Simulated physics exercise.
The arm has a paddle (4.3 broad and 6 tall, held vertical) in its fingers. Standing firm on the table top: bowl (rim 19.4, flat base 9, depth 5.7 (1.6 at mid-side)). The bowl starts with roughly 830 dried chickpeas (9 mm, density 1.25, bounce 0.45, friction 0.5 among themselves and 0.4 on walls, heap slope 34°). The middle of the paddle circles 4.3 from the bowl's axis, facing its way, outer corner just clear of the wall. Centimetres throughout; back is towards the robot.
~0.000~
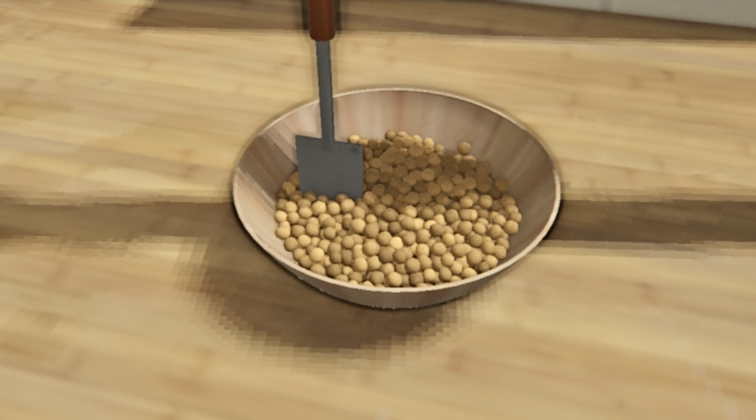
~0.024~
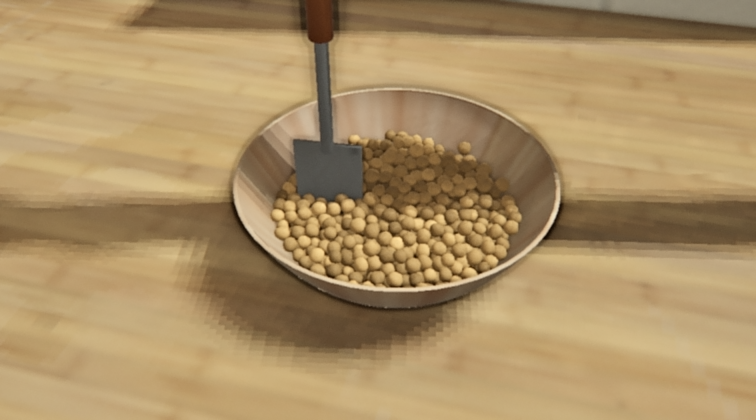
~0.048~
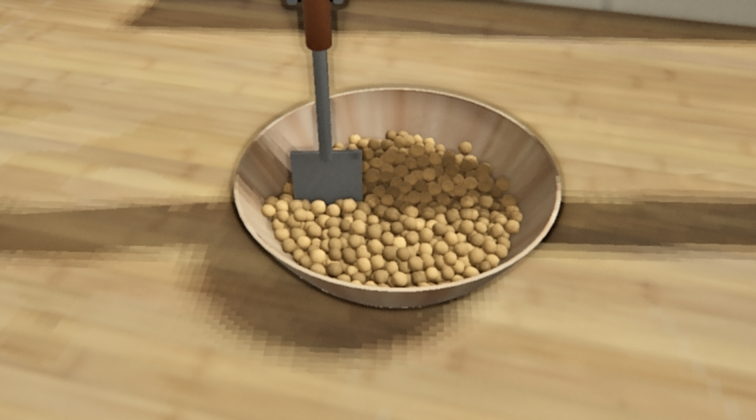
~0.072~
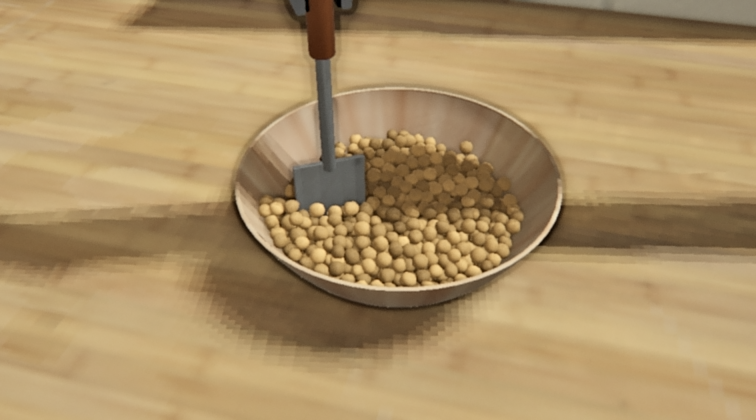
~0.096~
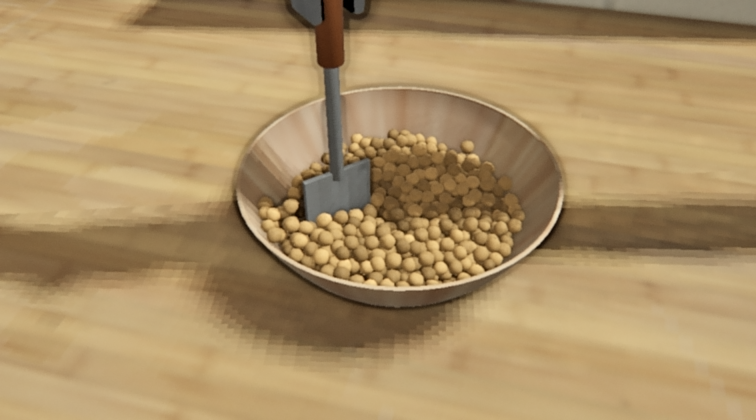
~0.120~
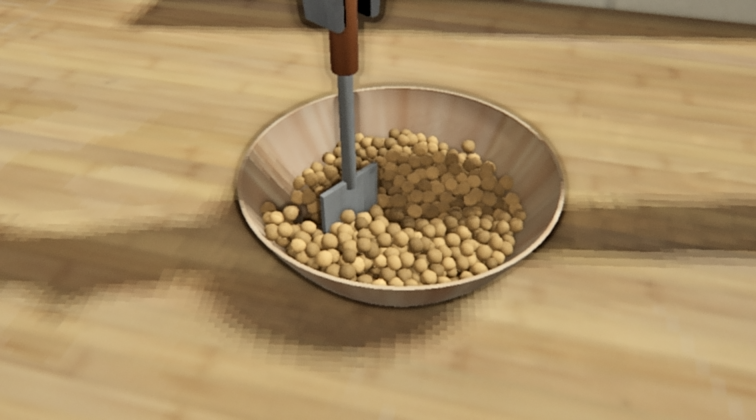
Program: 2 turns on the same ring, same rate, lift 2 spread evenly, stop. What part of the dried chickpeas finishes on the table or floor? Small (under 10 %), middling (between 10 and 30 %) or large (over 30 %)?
On the table or floor the share is middling, between 10 and 30 %.
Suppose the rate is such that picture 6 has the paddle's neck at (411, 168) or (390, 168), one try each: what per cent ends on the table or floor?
About 40 and 35 per cent.
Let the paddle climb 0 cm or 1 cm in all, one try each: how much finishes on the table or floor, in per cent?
About 30 and 20 per cent.
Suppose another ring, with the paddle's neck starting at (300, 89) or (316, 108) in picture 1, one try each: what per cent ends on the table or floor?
About 5 and 20 per cent.
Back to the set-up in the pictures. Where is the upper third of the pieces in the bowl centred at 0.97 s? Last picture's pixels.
At about (442, 203).
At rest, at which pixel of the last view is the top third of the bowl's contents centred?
Around (397, 210).
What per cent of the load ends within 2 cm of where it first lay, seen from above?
Roughly 15 per cent.
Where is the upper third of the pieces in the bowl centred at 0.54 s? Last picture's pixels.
Around (336, 158).
After 0.54 s, 320° round, highest piece 7 above the table; 704 in the bowl, 98 on the table or floor, 26 in flight or on the tool.
After 0.97 s, 218° round, highest piece 7 above the table; 675 in the bowl, 153 on the table or floor.
After 1.38 s, 0° round, highest piece 5 above the table; 674 in the bowl, 154 on the table or floor.
After 2.08 s, 0° round, highest piece 5 above the table; 674 in the bowl, 154 on the table or floor.
At rest, 674 in the bowl, 154 on the table or floor. That is 19 % on the table or floor.
